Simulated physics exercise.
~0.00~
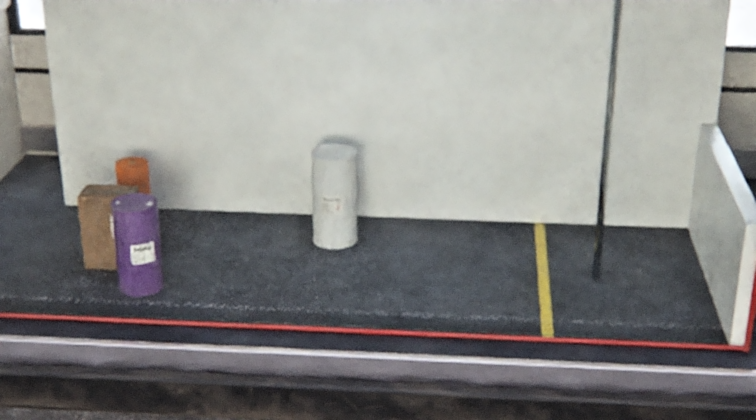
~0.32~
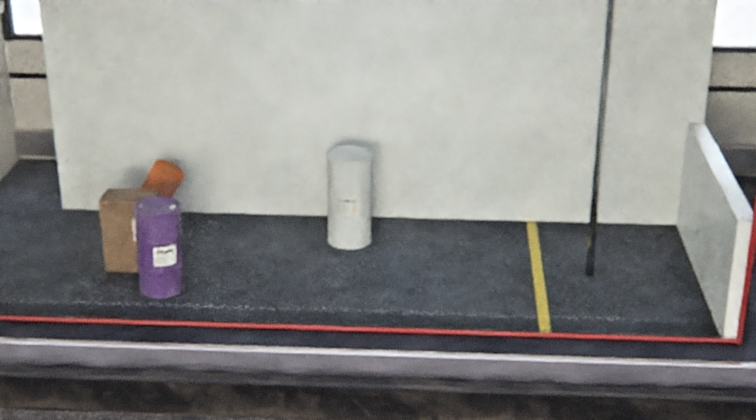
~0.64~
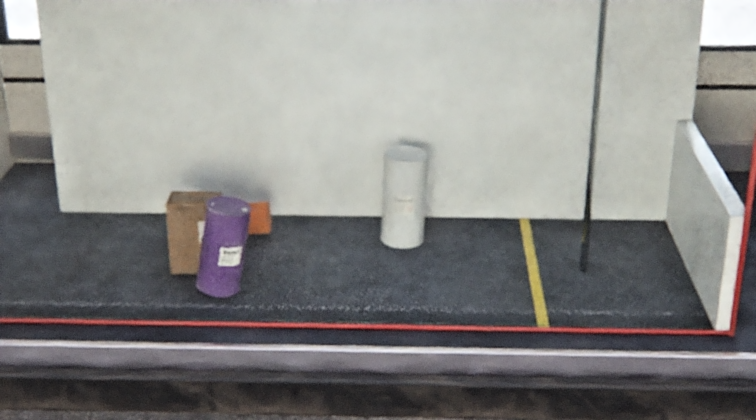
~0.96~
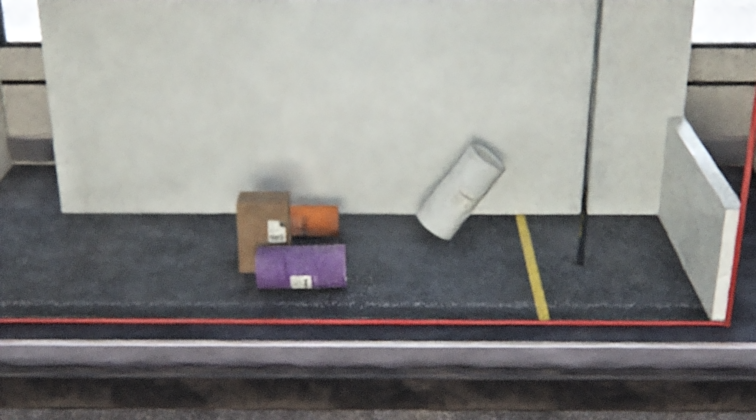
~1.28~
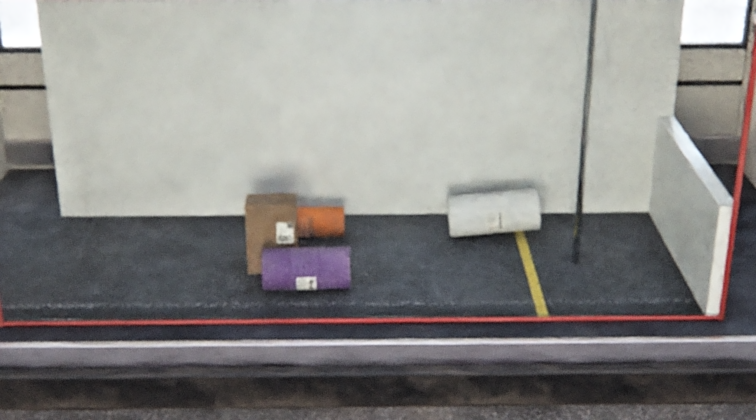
White drum, brown box, purple drum and orange roll sliding right, all but the box toppling, the white drum ending by the yellow line.
